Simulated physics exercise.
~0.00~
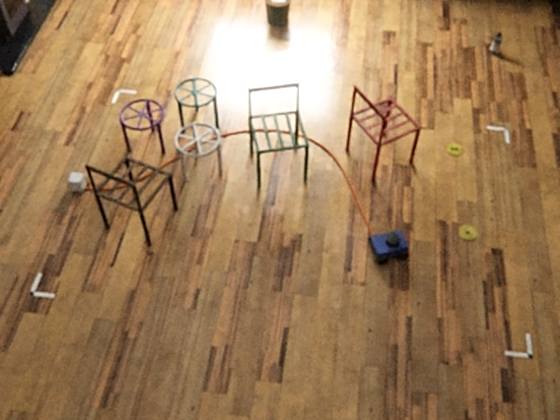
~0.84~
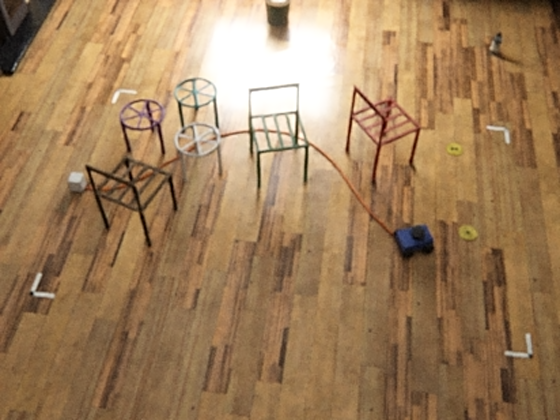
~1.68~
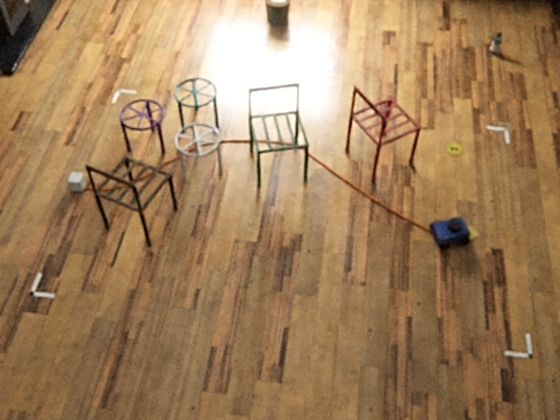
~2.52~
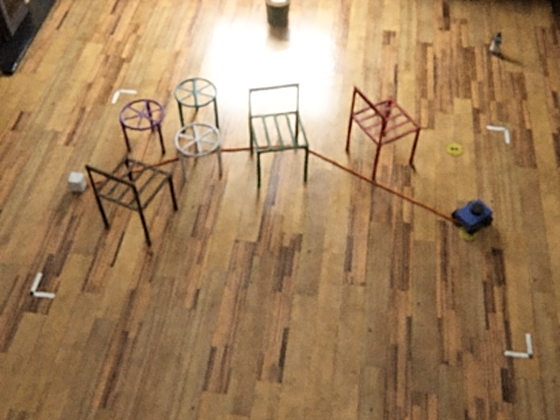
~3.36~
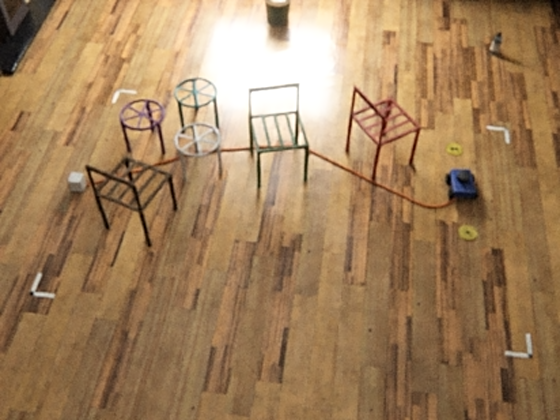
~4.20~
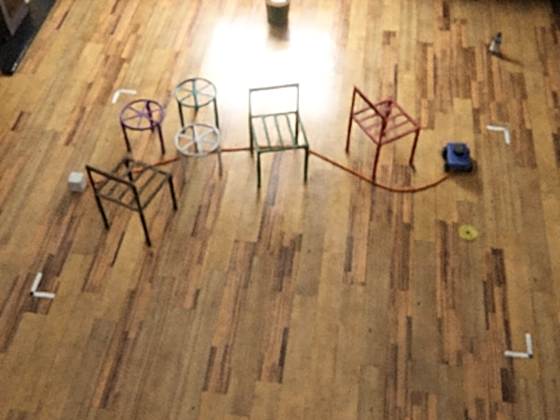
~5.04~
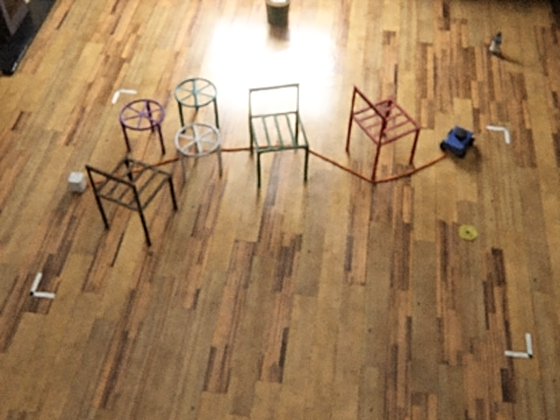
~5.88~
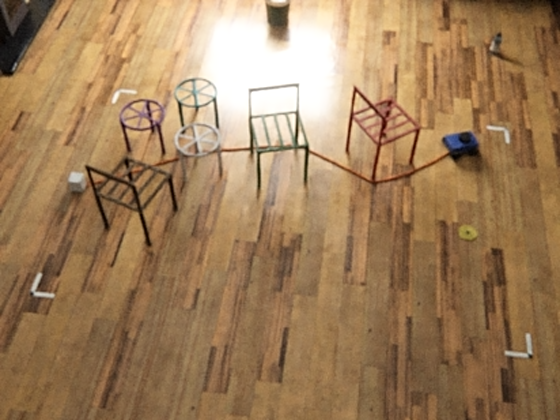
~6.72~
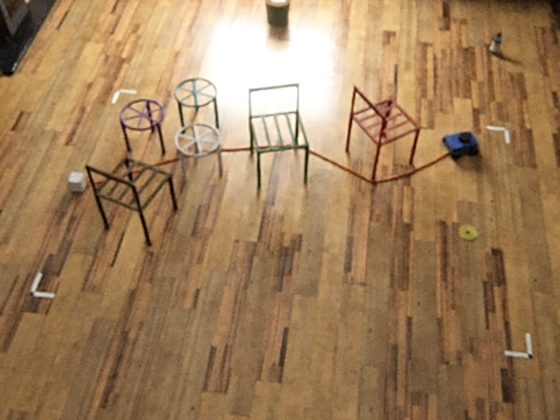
We see a small blue cart towing an orange lead among metal chairs and stools on a wooden floor. It drives right to one yellow mark, then moves up to another and stops, the lead bending around the red chair's leg while the furniture stays still.
